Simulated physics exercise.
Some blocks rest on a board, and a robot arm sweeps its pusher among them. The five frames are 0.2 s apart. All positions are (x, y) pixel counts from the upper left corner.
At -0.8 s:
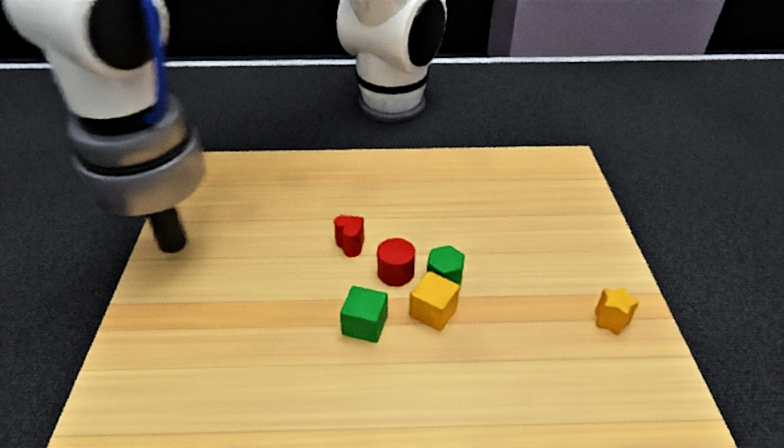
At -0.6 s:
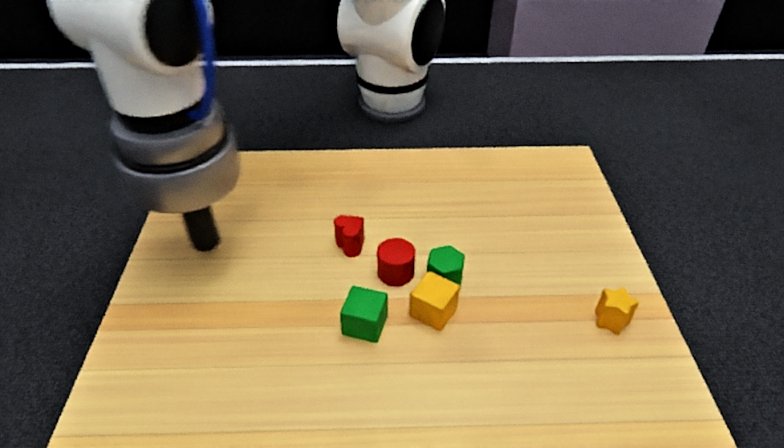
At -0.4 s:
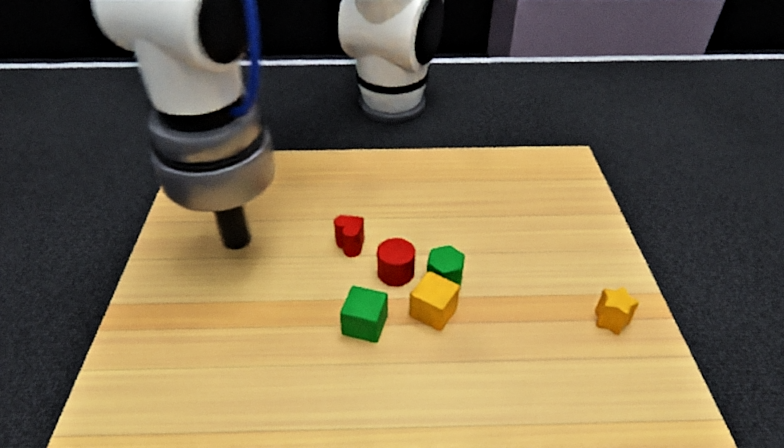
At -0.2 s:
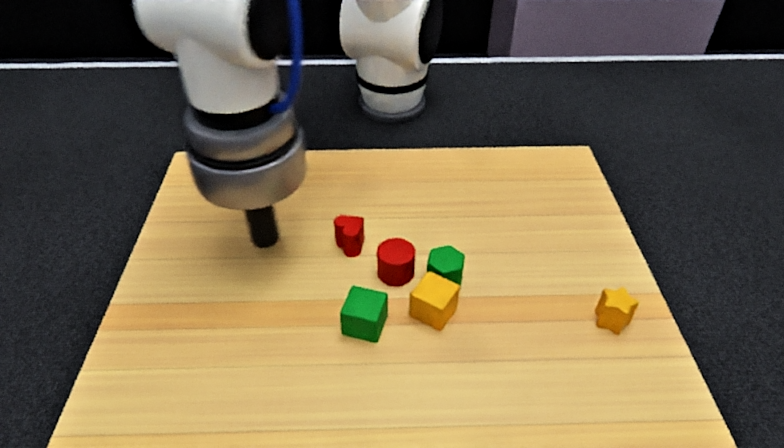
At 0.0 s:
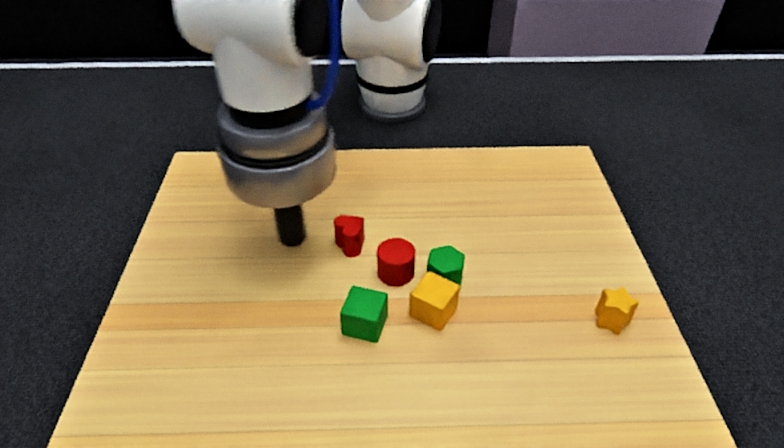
A robot arm moved its dark pusher steadily to the right across a wooden board, coming up close beside a red heart-shaped block, while the red, green and yellow blocks all stayed still.
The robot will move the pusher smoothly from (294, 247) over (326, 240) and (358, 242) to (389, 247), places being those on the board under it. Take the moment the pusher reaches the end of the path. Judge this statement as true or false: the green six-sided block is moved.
Verdict: False.
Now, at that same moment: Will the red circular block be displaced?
The answer is yes.
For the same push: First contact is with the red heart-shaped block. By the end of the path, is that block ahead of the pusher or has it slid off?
The block stays ahead.
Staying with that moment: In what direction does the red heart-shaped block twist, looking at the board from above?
Prediction: Clockwise.
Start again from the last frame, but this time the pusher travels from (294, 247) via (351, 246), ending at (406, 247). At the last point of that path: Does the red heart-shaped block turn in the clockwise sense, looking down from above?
I'd say yes.
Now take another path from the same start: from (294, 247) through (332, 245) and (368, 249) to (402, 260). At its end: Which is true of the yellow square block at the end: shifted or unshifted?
It gets no push and keeps its place.
What follows on the original path. One third of the way, pusher at (326, 231); red heart-shaped block at (353, 224).
Two thirds of the way, pusher at (357, 233); red heart-shaped block at (377, 229), turned 60° clockwise.
At the end, pusher at (389, 238); red heart-shaped block at (410, 234), turned 70° clockwise; red circular block at (408, 258); green six-sided block in place.
